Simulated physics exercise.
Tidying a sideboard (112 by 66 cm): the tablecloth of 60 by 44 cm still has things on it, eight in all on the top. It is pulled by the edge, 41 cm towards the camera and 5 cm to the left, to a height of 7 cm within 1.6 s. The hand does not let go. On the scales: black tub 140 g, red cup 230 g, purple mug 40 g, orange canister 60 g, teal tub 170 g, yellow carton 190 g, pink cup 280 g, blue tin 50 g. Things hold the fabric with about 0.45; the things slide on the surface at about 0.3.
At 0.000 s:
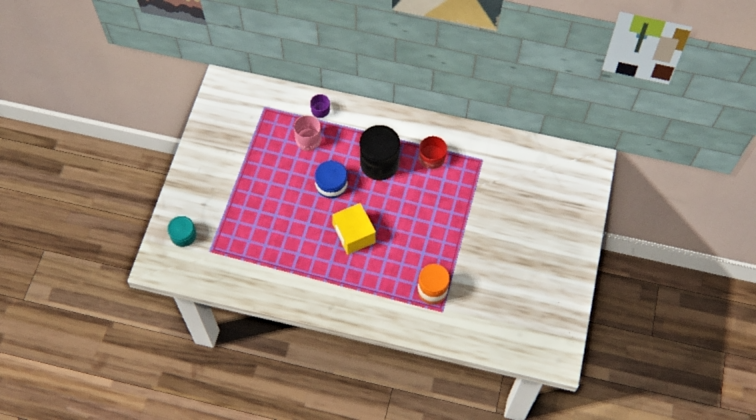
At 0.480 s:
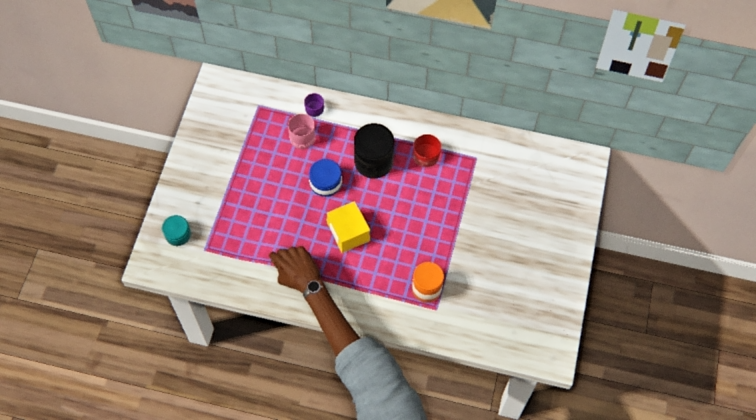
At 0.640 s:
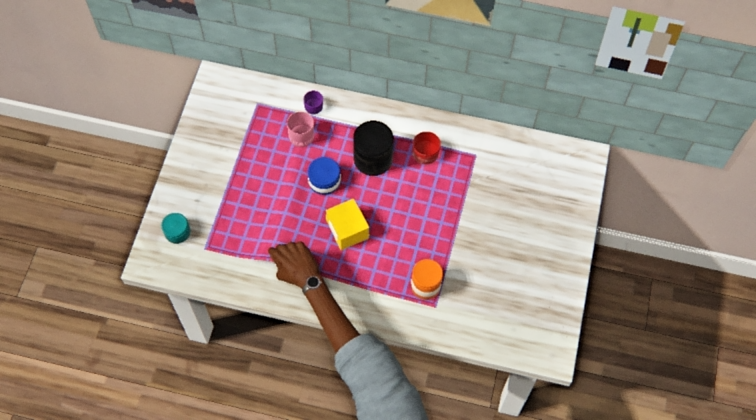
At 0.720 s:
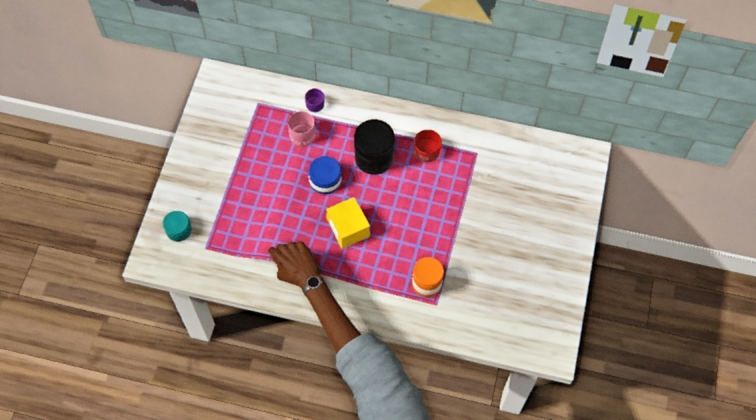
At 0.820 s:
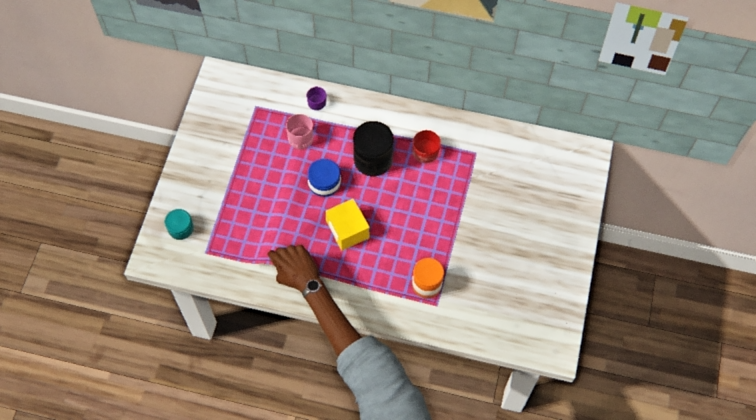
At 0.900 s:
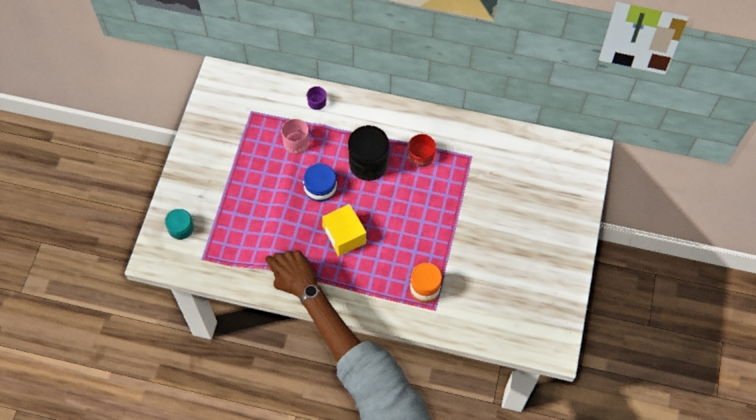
A bright pink checked cloth lies across a pale wooden table, seen from high above at a slight tilt, with blue-green tiles behind and a wood floor below. On it sit a pink cup, black tub, red cup, blue tin, yellow carton and orange canister, with purple and teal containers beside it. A hand grips the near edge and draws the cloth slightly toward the viewer, its objects shifting along, while the view wavers faintly.
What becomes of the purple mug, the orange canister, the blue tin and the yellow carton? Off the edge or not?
The purple mug remains up there, the orange canister goes over the edge, the blue tin drops off, the yellow carton falls off.
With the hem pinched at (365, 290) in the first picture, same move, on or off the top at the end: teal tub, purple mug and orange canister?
In that case: Teal tub stays up, purple mug stays on, orange canister drops off.
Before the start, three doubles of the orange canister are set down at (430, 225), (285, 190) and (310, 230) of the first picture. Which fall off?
In turn: Falls off, falls off, drops off.
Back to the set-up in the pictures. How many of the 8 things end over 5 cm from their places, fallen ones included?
That makes 6.
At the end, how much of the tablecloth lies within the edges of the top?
About 20 per cent.
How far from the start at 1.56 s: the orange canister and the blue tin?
Orange canister 20 cm, blue tin 30 cm.
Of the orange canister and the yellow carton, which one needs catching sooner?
The orange one.
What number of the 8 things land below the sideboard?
That makes 5.
At 1.2 s, 95 % of the tablecloth is still over the top; blue tin 14 cm off its start, yellow carton 13 cm off its start, orange canister 10 cm off its start.
At 1.6 s, 70 % of the tablecloth is still over the top; blue tin 28 cm off its start, yellow carton 26 cm off its start, orange canister 21 cm off its start.
At 1.9 s, 40 % of the tablecloth is still over the top; orange canister over the edge, yellow carton over the edge, blue tin on its side, 38 cm off its start at (262, 298).
At 2.2 s, 20 % of the tablecloth is still over the top; blue tin over the edge, yellow carton over the edge, orange canister over the edge.
At 3.8 s, 20 % of the tablecloth is still over the top; blue tin over the edge, yellow carton over the edge, orange canister over the edge, purple mug 0 cm off its start at (316, 95).
